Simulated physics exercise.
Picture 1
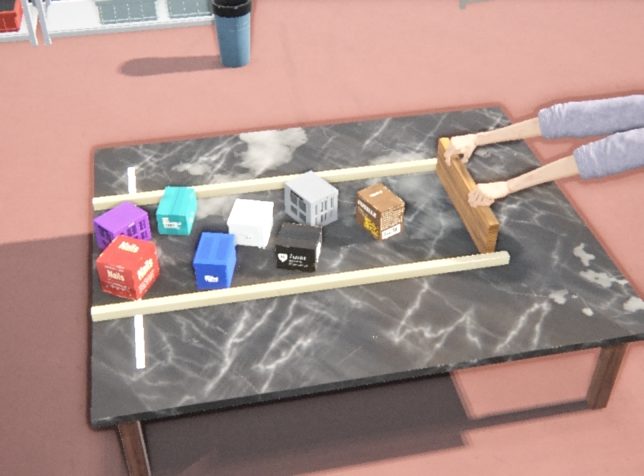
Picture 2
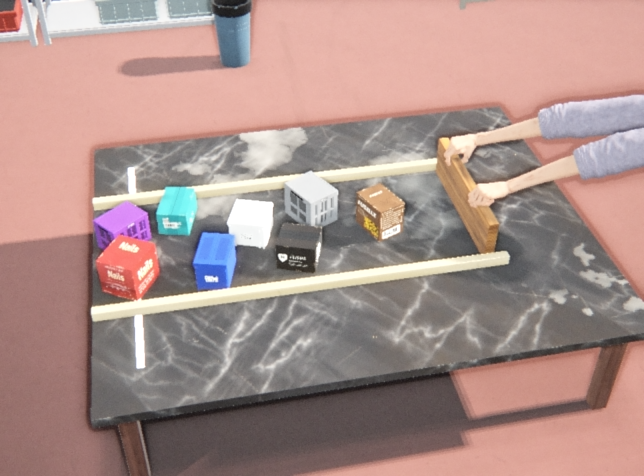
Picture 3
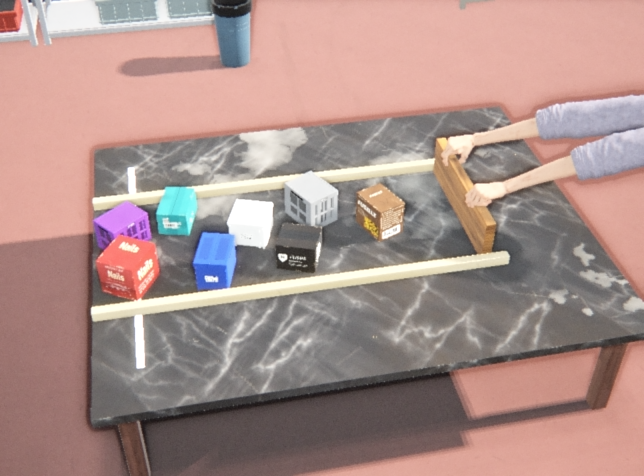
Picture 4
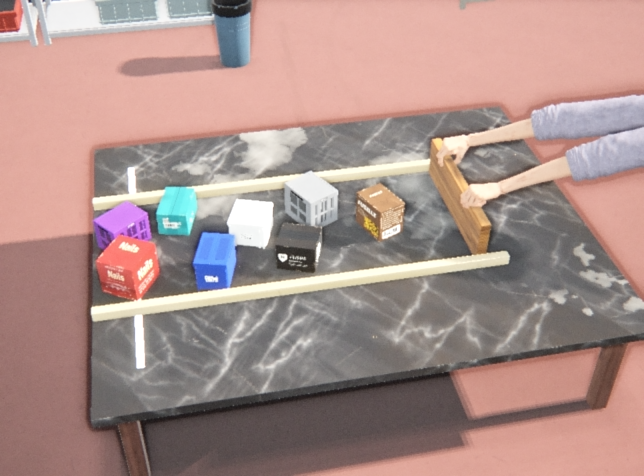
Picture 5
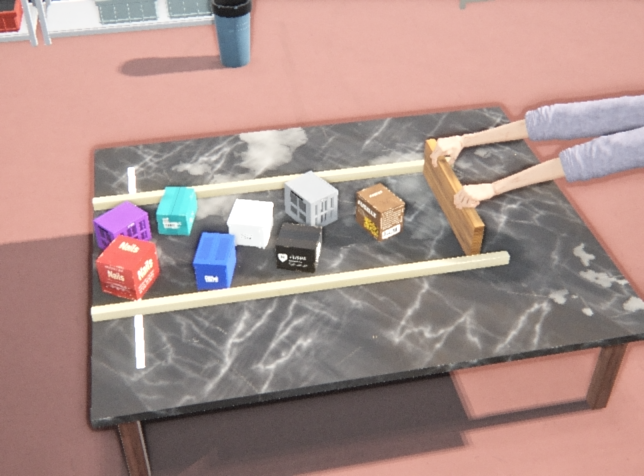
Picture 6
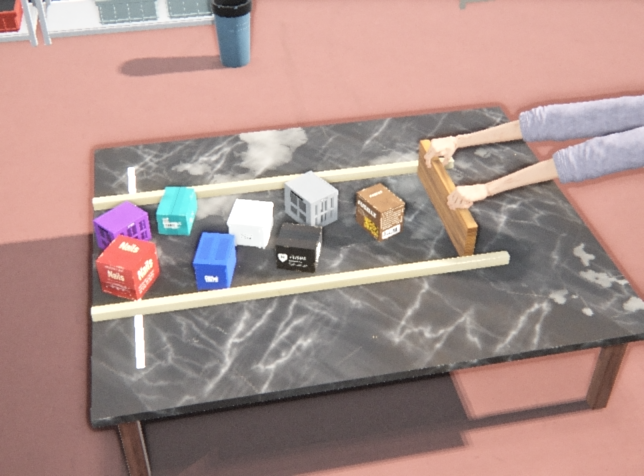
On a dark marble table, two hands sliding a wooden plank slightly left between pale rails, the scattered colourful boxes staying still.
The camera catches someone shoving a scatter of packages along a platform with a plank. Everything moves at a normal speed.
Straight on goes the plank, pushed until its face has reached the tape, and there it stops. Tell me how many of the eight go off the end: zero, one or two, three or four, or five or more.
The ones that plunge will number five or more.
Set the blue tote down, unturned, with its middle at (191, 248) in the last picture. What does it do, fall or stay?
In that case it ends up off.
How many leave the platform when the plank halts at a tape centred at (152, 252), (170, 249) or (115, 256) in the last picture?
Those tries give 3, 2 and 6.
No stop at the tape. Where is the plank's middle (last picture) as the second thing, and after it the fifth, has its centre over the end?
For the first, roughly (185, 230); for the next, roughly (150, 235).
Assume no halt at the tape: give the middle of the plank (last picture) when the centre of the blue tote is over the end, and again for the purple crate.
The blue tote gives roughly (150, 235), the purple crate roughly (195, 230).
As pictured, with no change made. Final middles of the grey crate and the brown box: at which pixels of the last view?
One is at about (108, 208), the other at about (118, 244).
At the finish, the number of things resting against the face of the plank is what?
All in all, 3.
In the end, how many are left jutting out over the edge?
The figure is 1.
Soon after, none off yet; purple crate at rest near (123, 230); red box at rest near (128, 268); turquoise parcel at rest near (177, 211).
At rest, the number that fall off is five or more; fallen, white tote, blue tote, turquoise parcel, red box and purple crate.
